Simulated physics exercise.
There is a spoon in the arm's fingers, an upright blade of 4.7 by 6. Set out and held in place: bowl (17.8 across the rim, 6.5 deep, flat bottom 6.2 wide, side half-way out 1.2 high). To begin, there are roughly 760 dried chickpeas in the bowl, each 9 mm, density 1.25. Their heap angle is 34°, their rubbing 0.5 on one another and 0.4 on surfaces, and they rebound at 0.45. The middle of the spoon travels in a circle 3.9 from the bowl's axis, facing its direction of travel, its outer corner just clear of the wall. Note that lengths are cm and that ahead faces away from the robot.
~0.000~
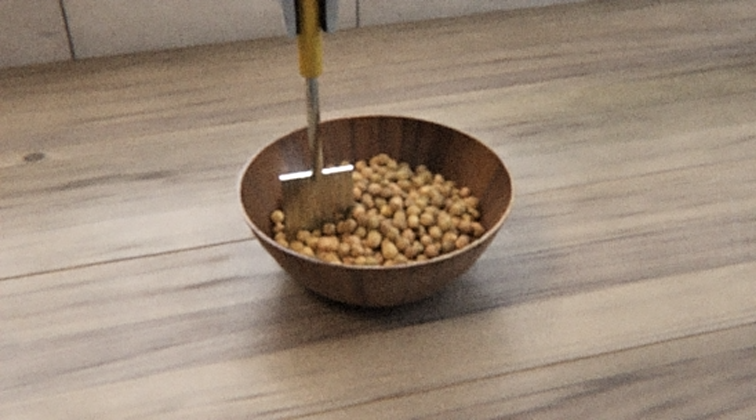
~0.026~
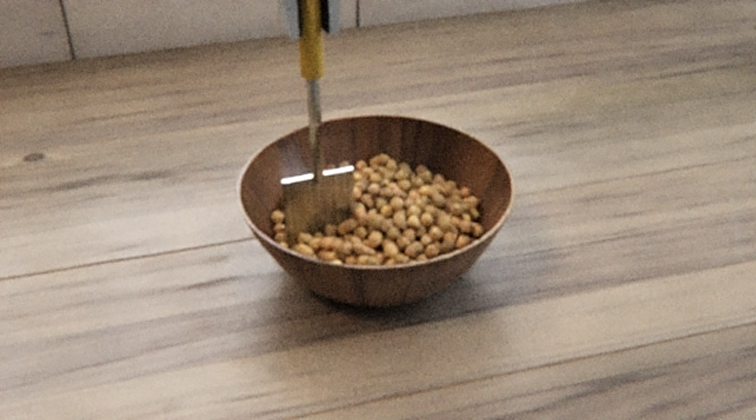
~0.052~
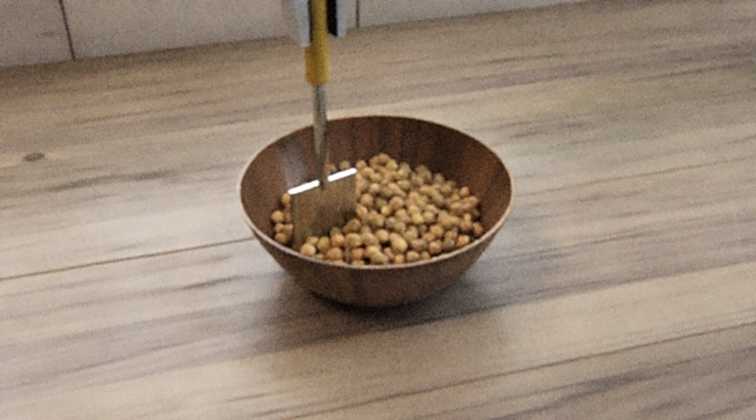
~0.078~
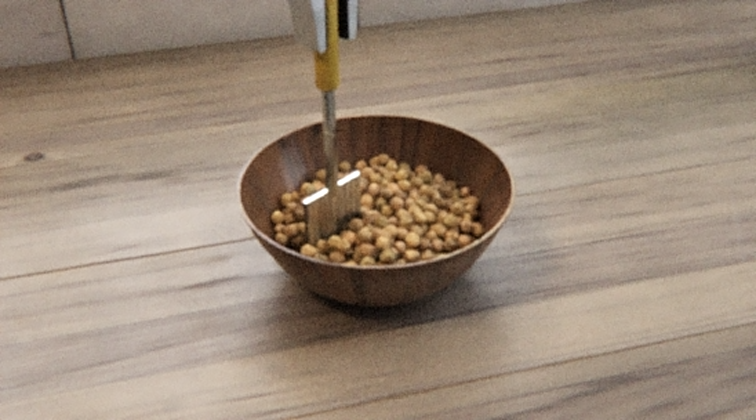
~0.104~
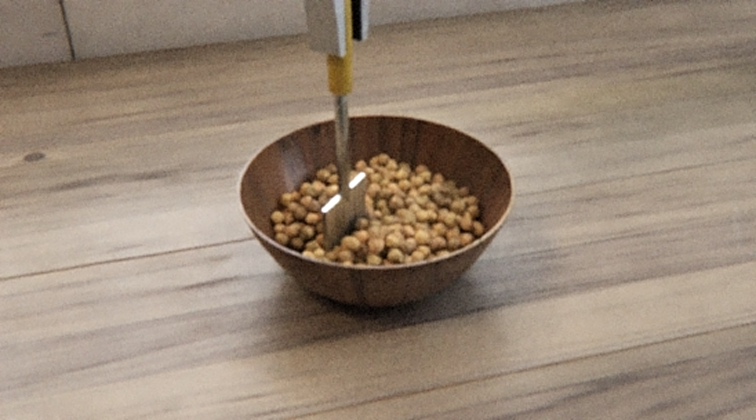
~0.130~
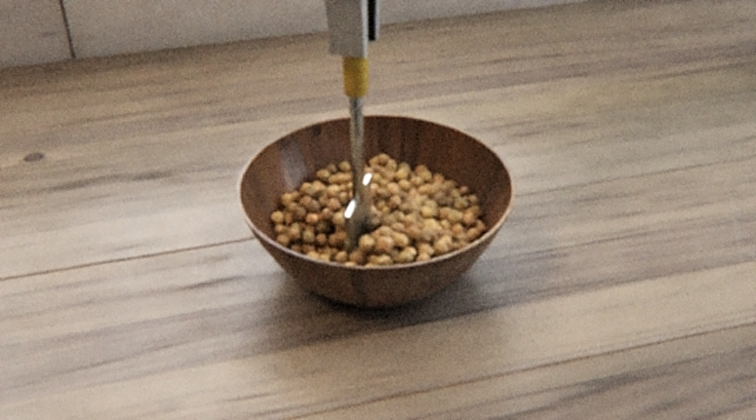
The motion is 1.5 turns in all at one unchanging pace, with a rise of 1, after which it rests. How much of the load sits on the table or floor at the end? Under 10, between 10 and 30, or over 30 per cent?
Between 10 and 30 per cent.
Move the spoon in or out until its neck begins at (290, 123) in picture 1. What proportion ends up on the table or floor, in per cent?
Table or floor share: Near 0 %.
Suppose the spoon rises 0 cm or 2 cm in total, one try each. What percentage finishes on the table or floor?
Roughly 20 percent, then roughly 10 percent.
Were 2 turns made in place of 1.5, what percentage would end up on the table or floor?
I'd reckon near 20 per cent.
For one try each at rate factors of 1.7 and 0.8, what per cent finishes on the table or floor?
Around 35 percent on the first try and 10 percent on the second.
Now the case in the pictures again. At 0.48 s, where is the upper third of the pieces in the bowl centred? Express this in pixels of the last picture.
Near (356, 152).
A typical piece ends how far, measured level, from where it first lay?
Something like 6 centimetres, give or take.
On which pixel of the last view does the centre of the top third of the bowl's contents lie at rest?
The centre is near pixel (414, 191).
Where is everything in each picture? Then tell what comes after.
The first picture shows spoon neck at (316, 152), 0° round; upper third of the load around (384, 216), from x 280 to 480, top at y 160; 763 in the bowl.
The second picture shows spoon neck at (317, 155), 5° round; upper third of the load around (385, 216), from x 280 to 480, top at y 160.
The third picture shows spoon neck at (322, 161), 17° round; upper third of the load around (385, 219), from x 280 to 480, top at y 160.
The fourth picture shows spoon neck at (331, 167), 31° round; upper third of the load around (386, 222), from x 280 to 480, top at y 160.
The fifth picture shows spoon neck at (344, 171), 45° round; upper third of the load around (391, 225), from x 280 to 480, top at y 160.
The sixth picture shows spoon neck at (358, 174), 59° round; upper third of the load around (399, 226), from x 280 to 480, top at y 160; 763 in the bowl.
By 0.48 s, 247° round, highest piece 9 above the table; 718 in the bowl, 24 on the table or floor, 21 in flight or on the tool.
By 0.83 s, 75° round, highest piece 8 above the table; 669 in the bowl, 88 on the table or floor, 6 in flight or on the tool.
By 1.20 s, 180° round, highest piece 6 above the table; 655 in the bowl, 108 on the table or floor.
By 1.90 s, 180° round, highest piece 6 above the table; 655 in the bowl, 108 on the table or floor.
Final count, 655 in the bowl, 108 on the table or floor. That is 14 % on the table or floor.
